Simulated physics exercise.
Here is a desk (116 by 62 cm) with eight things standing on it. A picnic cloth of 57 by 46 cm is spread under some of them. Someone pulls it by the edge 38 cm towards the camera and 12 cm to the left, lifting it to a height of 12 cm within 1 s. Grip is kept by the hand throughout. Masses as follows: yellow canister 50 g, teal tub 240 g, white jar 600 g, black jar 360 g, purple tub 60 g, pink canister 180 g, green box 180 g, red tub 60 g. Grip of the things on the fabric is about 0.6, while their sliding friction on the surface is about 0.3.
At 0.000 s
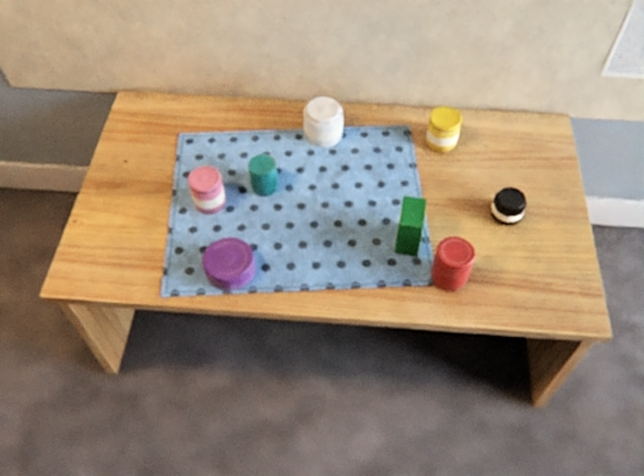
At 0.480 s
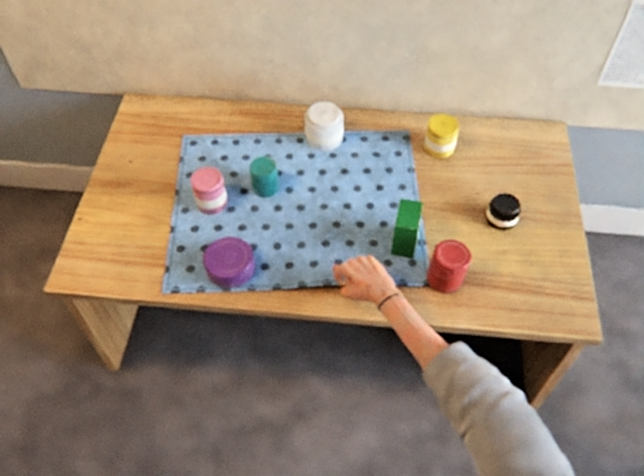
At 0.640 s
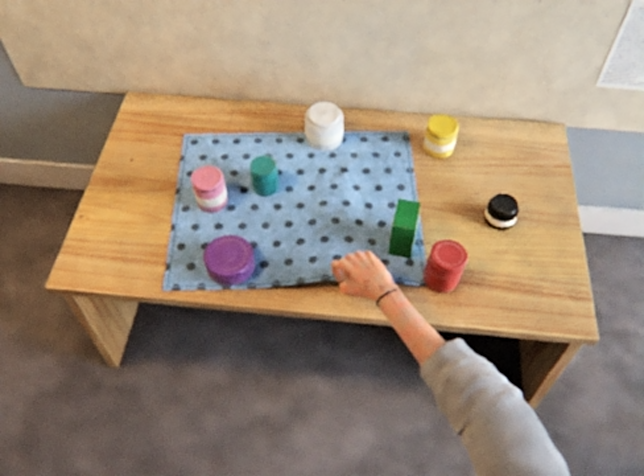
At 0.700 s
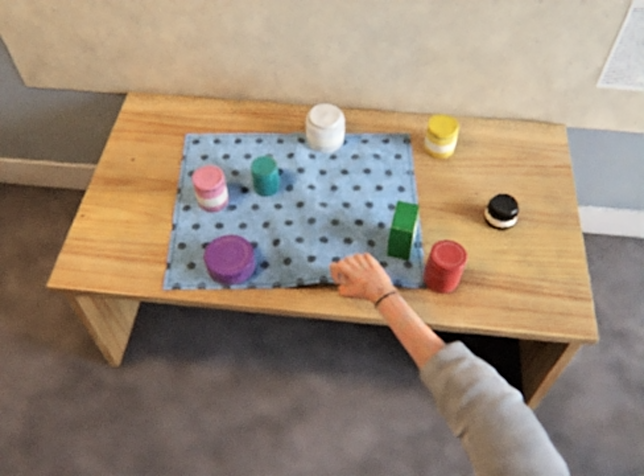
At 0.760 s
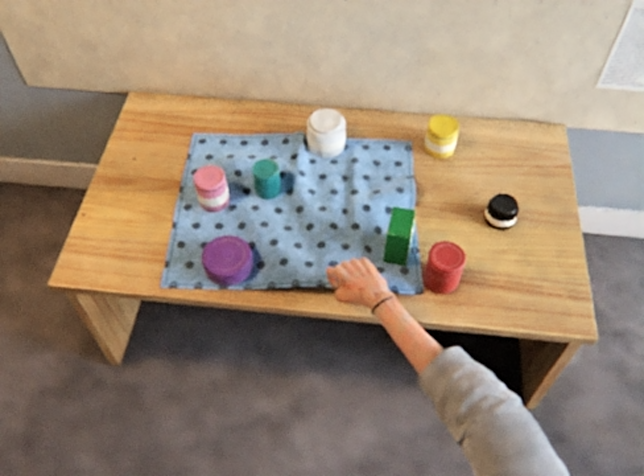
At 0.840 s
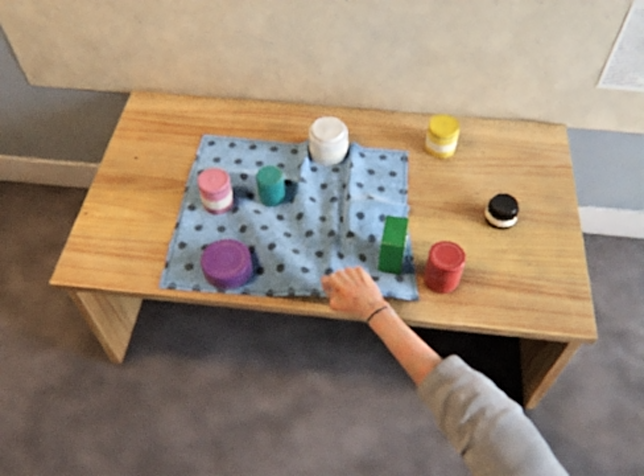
On a wooden desk, a hand drags a spotted cloth slightly left, shifting the green box.
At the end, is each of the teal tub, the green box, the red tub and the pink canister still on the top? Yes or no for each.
Answers: Teal tub - no; green box - no; red tub - yes; pink canister - no.
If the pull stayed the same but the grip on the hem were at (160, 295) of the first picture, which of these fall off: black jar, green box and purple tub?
Well, in that case the black jar survives on top, the green box tips off and the purple tub tips off.
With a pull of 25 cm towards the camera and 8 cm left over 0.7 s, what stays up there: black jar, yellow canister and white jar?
So the black jar does not fall, the yellow canister does not fall, and the white jar does not fall.
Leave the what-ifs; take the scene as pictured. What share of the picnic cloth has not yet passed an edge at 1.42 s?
I'd estimate close to 35 per cent.
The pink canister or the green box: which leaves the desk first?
Green.
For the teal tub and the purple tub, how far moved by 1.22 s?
Roughly teal tub 25 cm and purple tub 20 cm.
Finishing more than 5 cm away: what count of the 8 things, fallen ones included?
The count is 5.
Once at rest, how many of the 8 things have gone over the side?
Tally: 5.
At 1.0 s, 85 % of the picnic cloth is still over the top; green box 16 cm off its start, teal tub 12 cm off its start, pink canister 7 cm off its start.
At 1.2 s, 60 % of the picnic cloth is still over the top; green box 31 cm off its start, teal tub 25 cm off its start, pink canister 17 cm off its start.
At 1.4 s, 35 % of the picnic cloth is still over the top; green box over the edge, teal tub 36 cm off its start at (259, 310), pink canister 28 cm off its start at (201, 280).
At 1.6 s, 15 % of the picnic cloth is still over the top; green box over the edge, teal tub over the edge, pink canister over the edge.
At 3.2 s, 0 % of the picnic cloth is still over the top; teal tub over the edge, green box over the edge, pink canister over the edge, red tub 1 cm off its start at (448, 255).
